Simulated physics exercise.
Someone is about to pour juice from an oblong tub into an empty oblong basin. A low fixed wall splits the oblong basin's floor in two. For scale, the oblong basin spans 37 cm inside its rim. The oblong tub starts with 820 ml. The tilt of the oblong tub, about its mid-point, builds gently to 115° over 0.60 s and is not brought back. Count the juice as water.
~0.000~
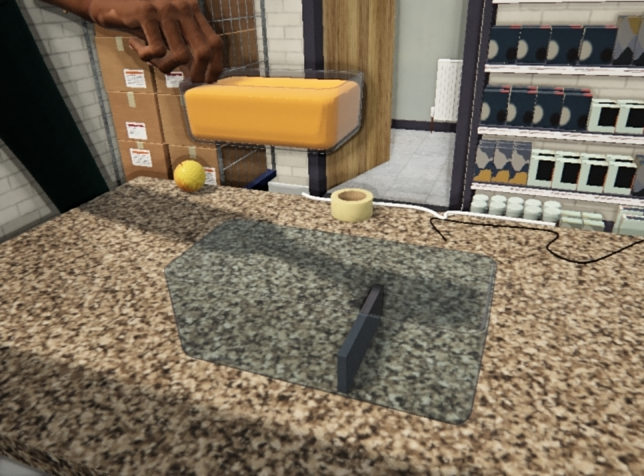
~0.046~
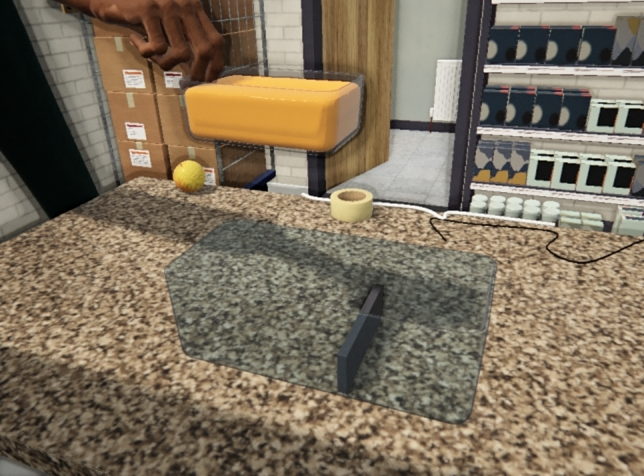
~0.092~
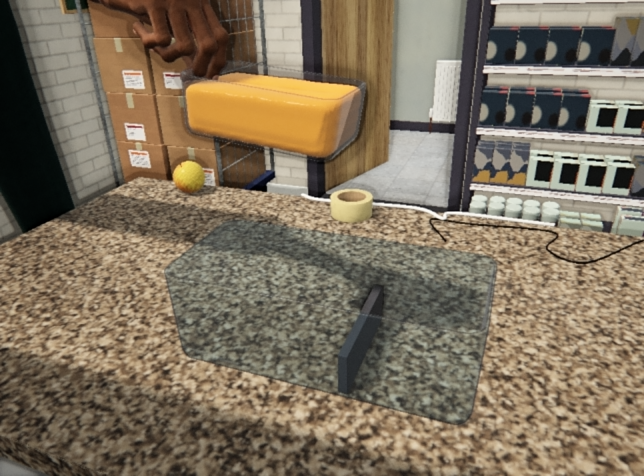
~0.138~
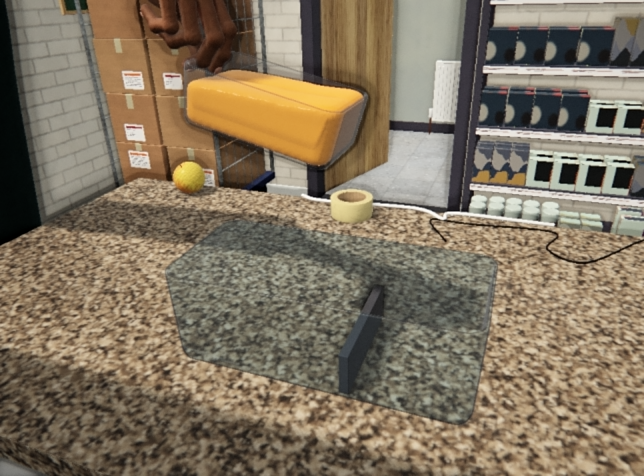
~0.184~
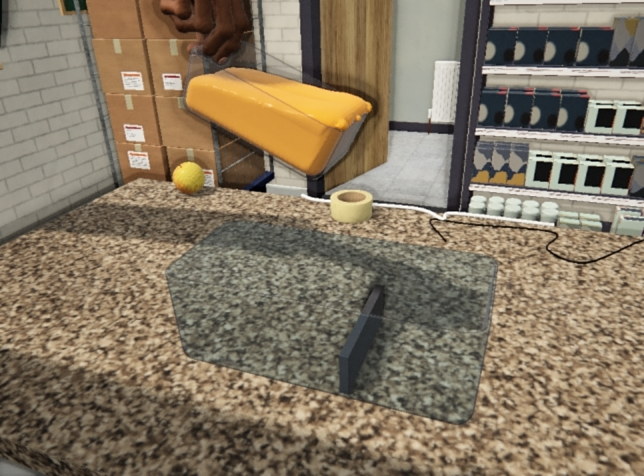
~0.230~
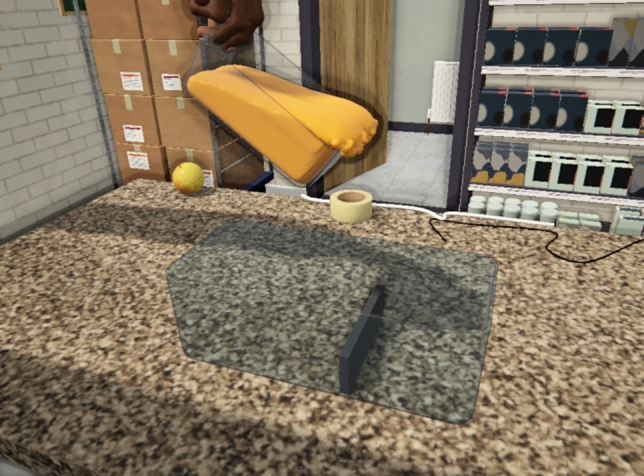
Clear tub of orange juice tilting steadily down to the right beside a dark hand, above a glassy basin on a speckled counter.
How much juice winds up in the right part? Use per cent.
The far part has some 68 per cent.
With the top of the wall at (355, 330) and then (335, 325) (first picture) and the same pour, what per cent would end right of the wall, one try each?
In turn about 60 and 70 per cent.
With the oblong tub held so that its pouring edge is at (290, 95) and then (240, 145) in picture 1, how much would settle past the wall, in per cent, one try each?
First 15, then 5 per cent.
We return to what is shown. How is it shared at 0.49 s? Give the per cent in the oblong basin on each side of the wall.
Some 0 per cent left and 48 right.
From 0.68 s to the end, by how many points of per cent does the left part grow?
About 14 per cent.
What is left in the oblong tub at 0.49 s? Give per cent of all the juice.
Near 7 in a hundred.
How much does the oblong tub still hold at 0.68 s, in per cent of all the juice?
Some 1 per cent.
By 0.49 s the tilt is 106° and 7 per cent is still to pour, 0 is left of the wall and 48 right of it.
By 0.68 s the tilt is 115° and 1 per cent is still to pour, 10 is left of the wall and 62 right of it.
By 0.88 s the tilt is 115° and 0 per cent is still to pour, 21 is left of the wall and 69 right of it.
By 1.10 s the tilt is 115° and 0 per cent is still to pour, 23 is left of the wall and 68 right of it.
At rest 23 per cent lies left of the wall, 68 right of it and 9 outside.
